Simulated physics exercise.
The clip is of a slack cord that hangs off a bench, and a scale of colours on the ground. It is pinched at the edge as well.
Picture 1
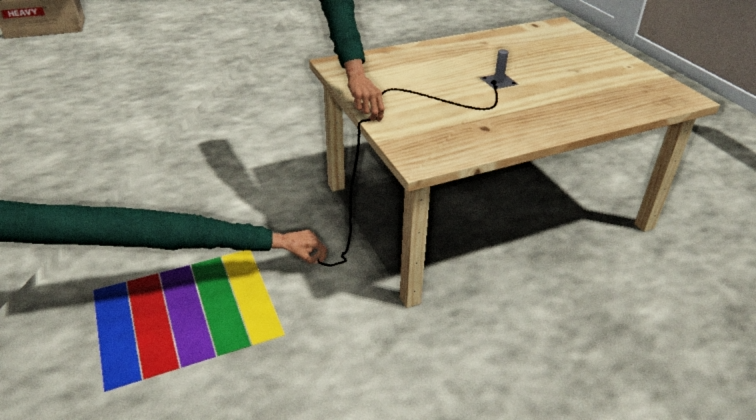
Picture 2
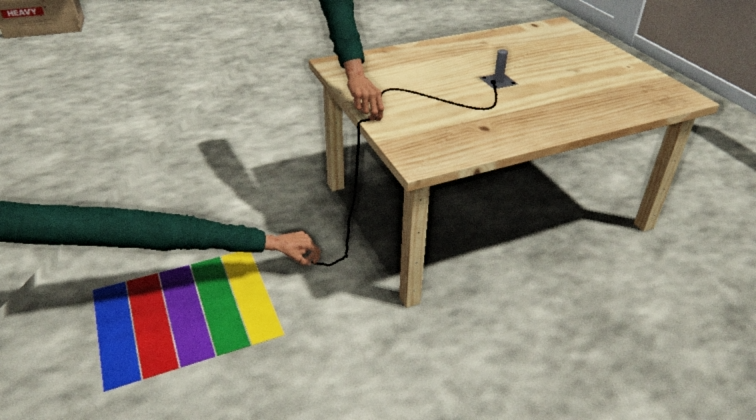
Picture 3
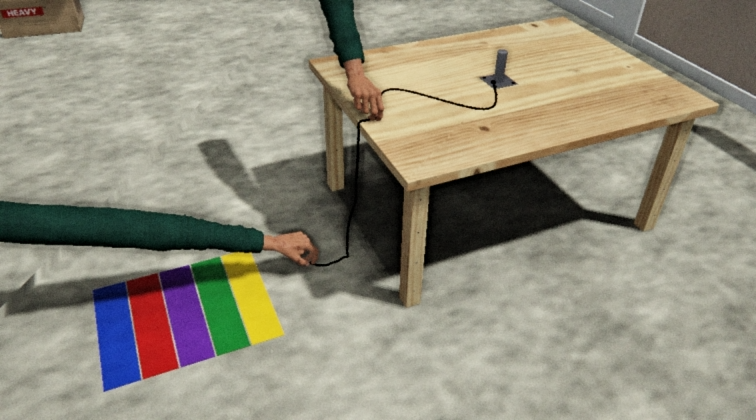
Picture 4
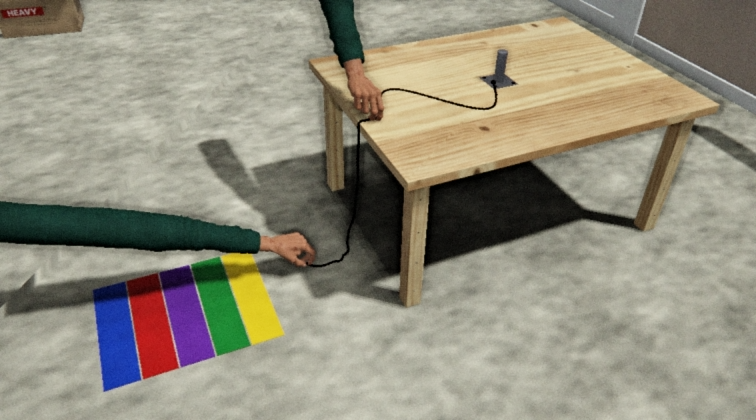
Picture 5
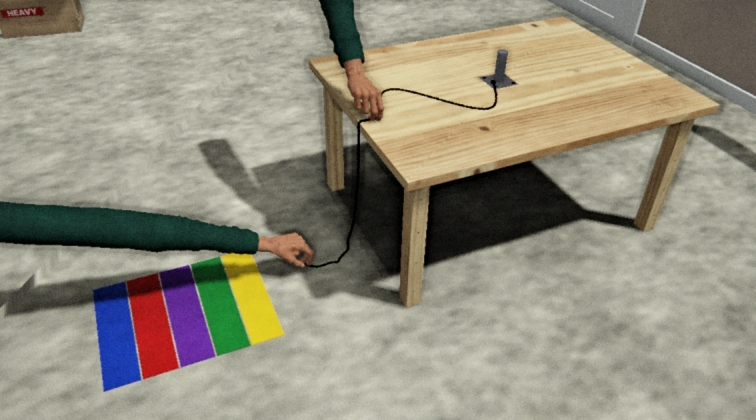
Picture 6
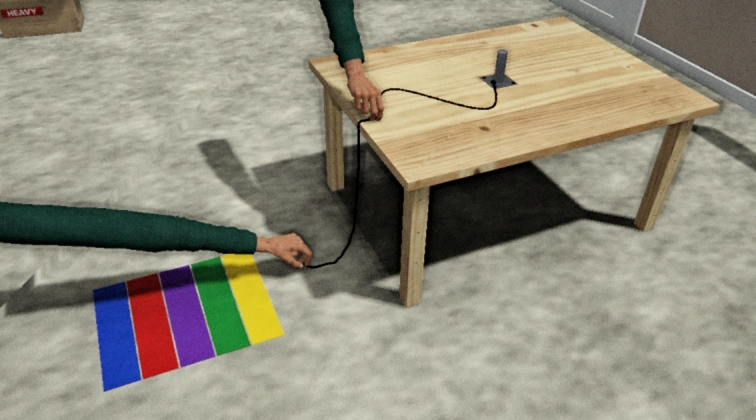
A hand held the low end of a black cord hanging off a wooden table, shifting it slightly left near some coloured stripes, then barely moving, while another hand pinched it at the table's edge.
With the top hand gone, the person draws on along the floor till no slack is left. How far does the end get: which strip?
The end stops over the blue strip.
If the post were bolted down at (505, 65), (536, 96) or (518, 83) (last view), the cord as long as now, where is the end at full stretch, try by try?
The places are (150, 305), (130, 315) and (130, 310).
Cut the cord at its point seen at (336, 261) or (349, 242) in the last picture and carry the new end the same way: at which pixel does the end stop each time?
In that order: (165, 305) and (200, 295).
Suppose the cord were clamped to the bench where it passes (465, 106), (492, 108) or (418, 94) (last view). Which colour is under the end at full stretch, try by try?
Try by try: Red; red; purple.
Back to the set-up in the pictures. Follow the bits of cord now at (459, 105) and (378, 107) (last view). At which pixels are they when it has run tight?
The first at (420, 102), the second at (318, 151).
Soon after, end near (165, 303); over purple.
Then, end near (130, 313); over red.
At full stretch, end near (110, 318); over blue. It gets as far as the blue strip.
